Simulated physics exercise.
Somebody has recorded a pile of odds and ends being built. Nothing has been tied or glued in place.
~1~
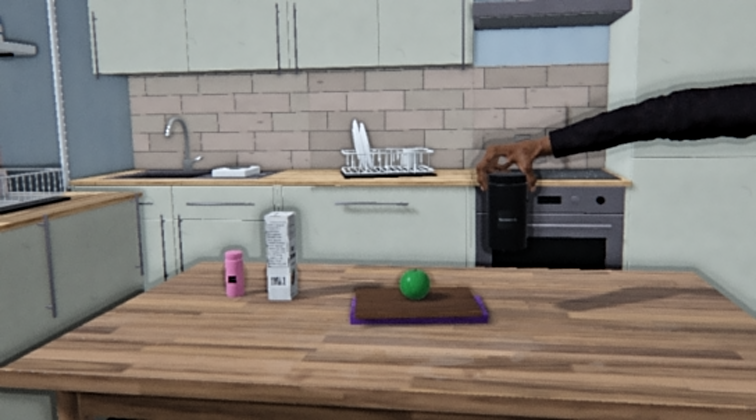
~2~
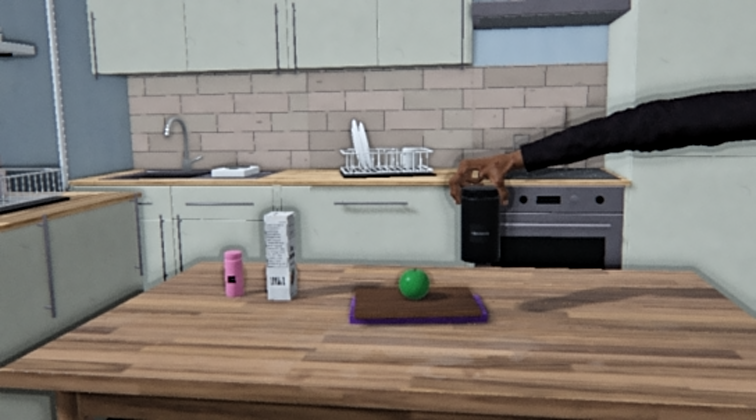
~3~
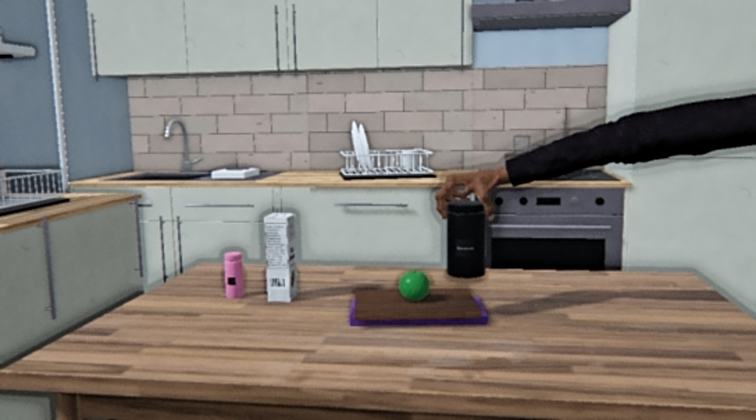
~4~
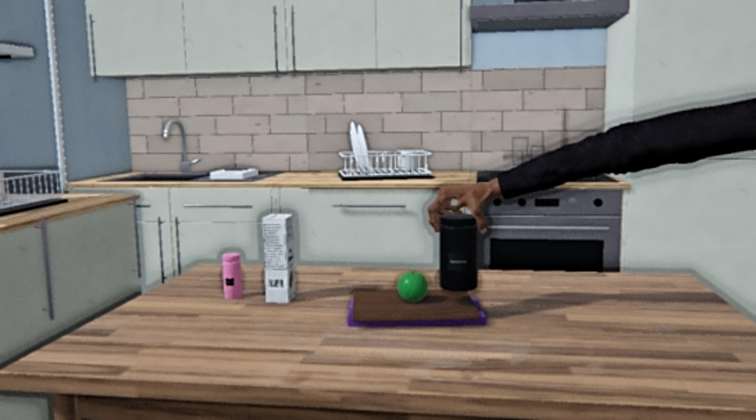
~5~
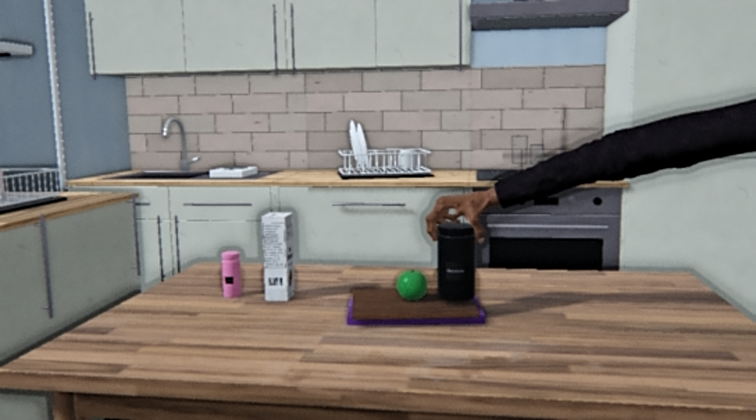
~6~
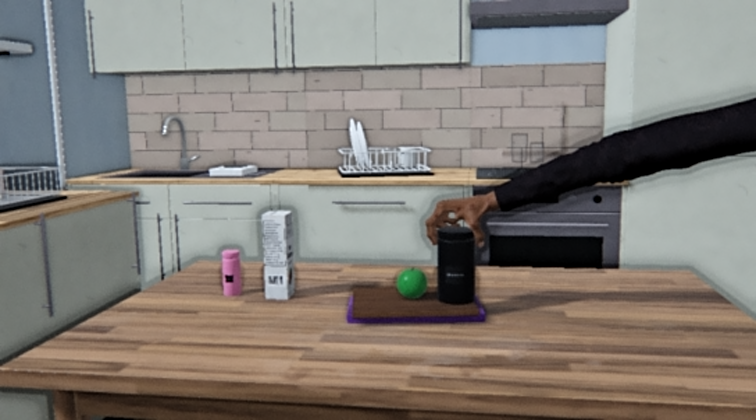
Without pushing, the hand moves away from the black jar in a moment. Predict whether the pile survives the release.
Looks like it is steady enough.
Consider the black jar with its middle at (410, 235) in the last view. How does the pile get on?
Well, it topples after that.
Then, 0.40 s past the last view, nothing moves.
Then, 0.80 s past the last view, black jar resting near (456, 265).
Finally, all 6 still in place. Final places as the last picture's camera would see them, black jar near (456, 265). The pile holds.
